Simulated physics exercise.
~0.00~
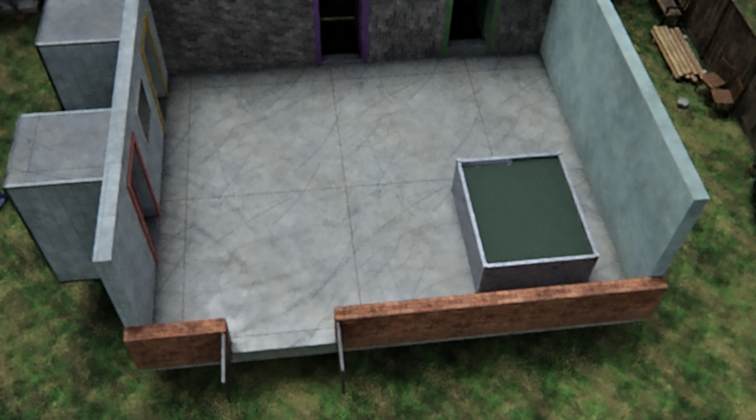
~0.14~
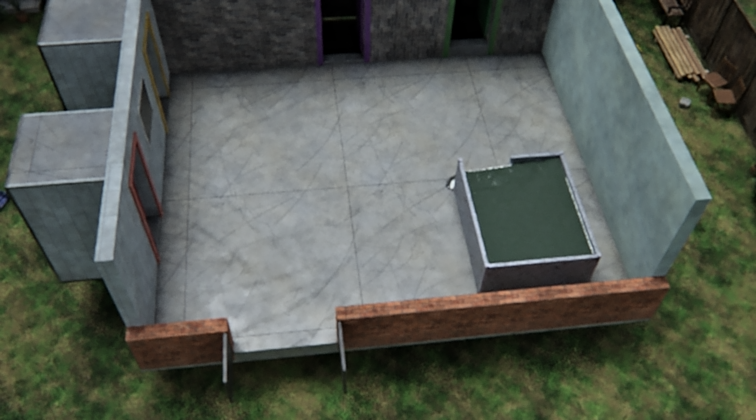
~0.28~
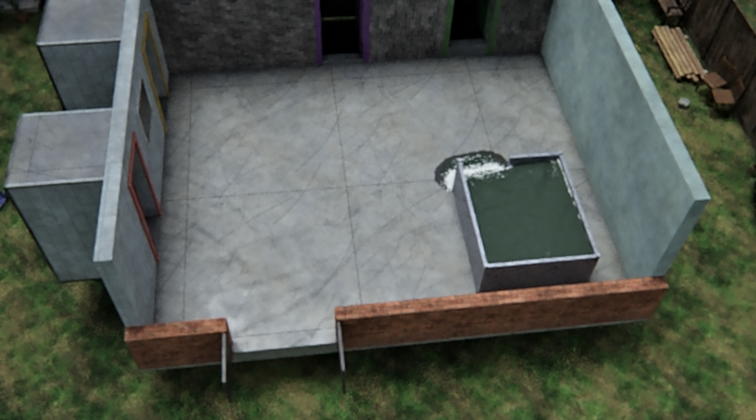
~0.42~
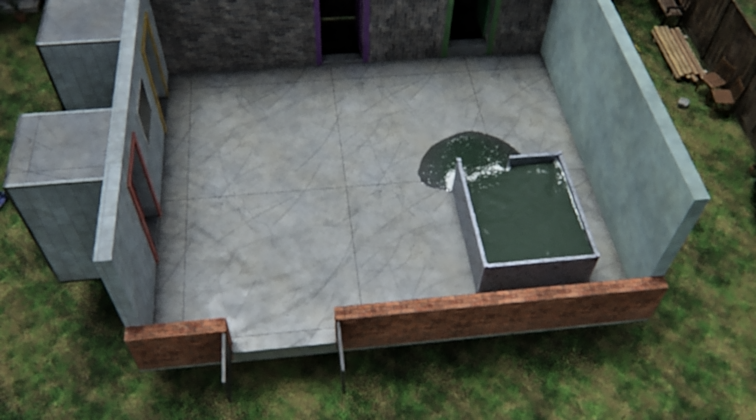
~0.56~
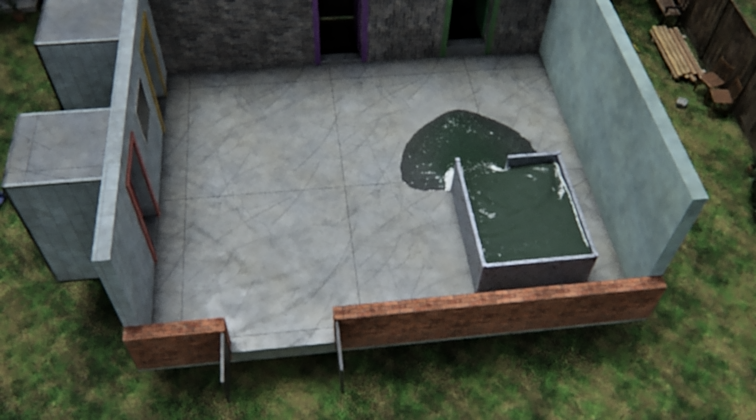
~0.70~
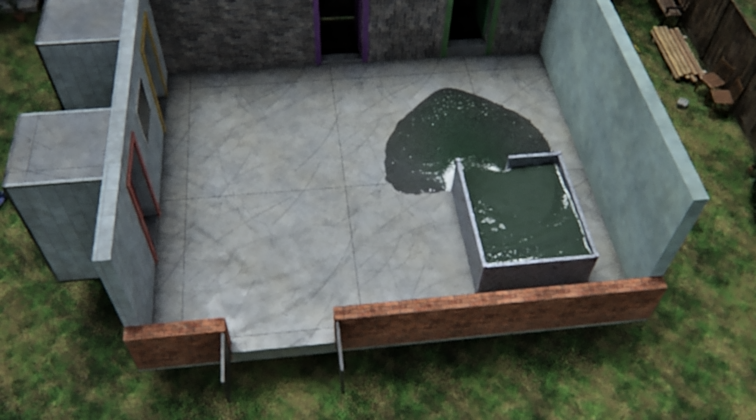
In the video, a square tank of dark green water stands on a walled yard's pale floor, then a gap opens at its far left corner and water pours out, spreading in a widening dark pool behind and left of it.
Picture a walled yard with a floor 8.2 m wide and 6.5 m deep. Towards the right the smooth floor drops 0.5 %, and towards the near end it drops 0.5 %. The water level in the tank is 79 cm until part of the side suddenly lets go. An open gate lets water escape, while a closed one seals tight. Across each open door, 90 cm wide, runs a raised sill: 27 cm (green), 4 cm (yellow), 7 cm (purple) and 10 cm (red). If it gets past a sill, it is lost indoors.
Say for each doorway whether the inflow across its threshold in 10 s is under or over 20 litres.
Inflow in 10 s: Green door, under; yellow door, over; purple door, over; red door, under.
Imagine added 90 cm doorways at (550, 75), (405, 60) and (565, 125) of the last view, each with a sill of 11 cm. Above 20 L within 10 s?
Well, the first is on the high side, the second is on the high side, and the third is on the low side.
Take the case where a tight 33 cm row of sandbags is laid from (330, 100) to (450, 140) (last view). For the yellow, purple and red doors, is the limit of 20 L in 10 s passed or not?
Yellow exceeded, purple within the limit, red within the limit.
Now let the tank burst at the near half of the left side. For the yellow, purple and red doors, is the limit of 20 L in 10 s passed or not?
Door yellow goes beyond, door purple stays within, door red goes beyond.
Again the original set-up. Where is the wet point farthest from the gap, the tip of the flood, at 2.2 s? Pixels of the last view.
I'd put it near pixel (278, 68) of the last picture.
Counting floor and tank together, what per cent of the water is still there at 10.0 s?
About 92 percent of the water remains.
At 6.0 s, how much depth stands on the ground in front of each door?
Depths in centimetres - green: 15, yellow: 12, purple: 10, red: 3.
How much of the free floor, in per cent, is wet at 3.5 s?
About 40 per cent.
After 1.4 s water covers 30 % of the floor and is deepest (43 cm) near (473, 183); green door 23 cm at the sill, 0 L in, yellow door not reached, purple door not reached, red door not reached.
After 2.2 s water covers 35 % of the floor and is deepest (38 cm) near (534, 53); green door 29 cm at the sill, 0 L in, yellow door not reached, purple door 18 cm at the sill, 15 L in, red door not reached.
After 3.5 s water covers 40 % of the floor and is deepest (26 cm) near (472, 57); green door 22 cm at the sill, 1 L in, yellow door not reached, purple door 13 cm at the sill, 60 L in, red door not reached.
After 6.0 s water covers 60 % of the floor and is deepest (22 cm) near (627, 301); green door 15 cm at the sill, 2 L in, yellow door 12 cm at the sill, 86 L in, purple door 10 cm at the sill, 83 L in, red door 3 cm at the sill, 0 L in.
After 10.0 s water covers 90 % of the floor and is deepest (15 cm) near (627, 301); green door 8 cm at the sill, 2 L in, yellow door 8 cm at the sill, 172 L in, purple door 7 cm at the sill, 89 L in, red door 5 cm at the sill, 0 L in.
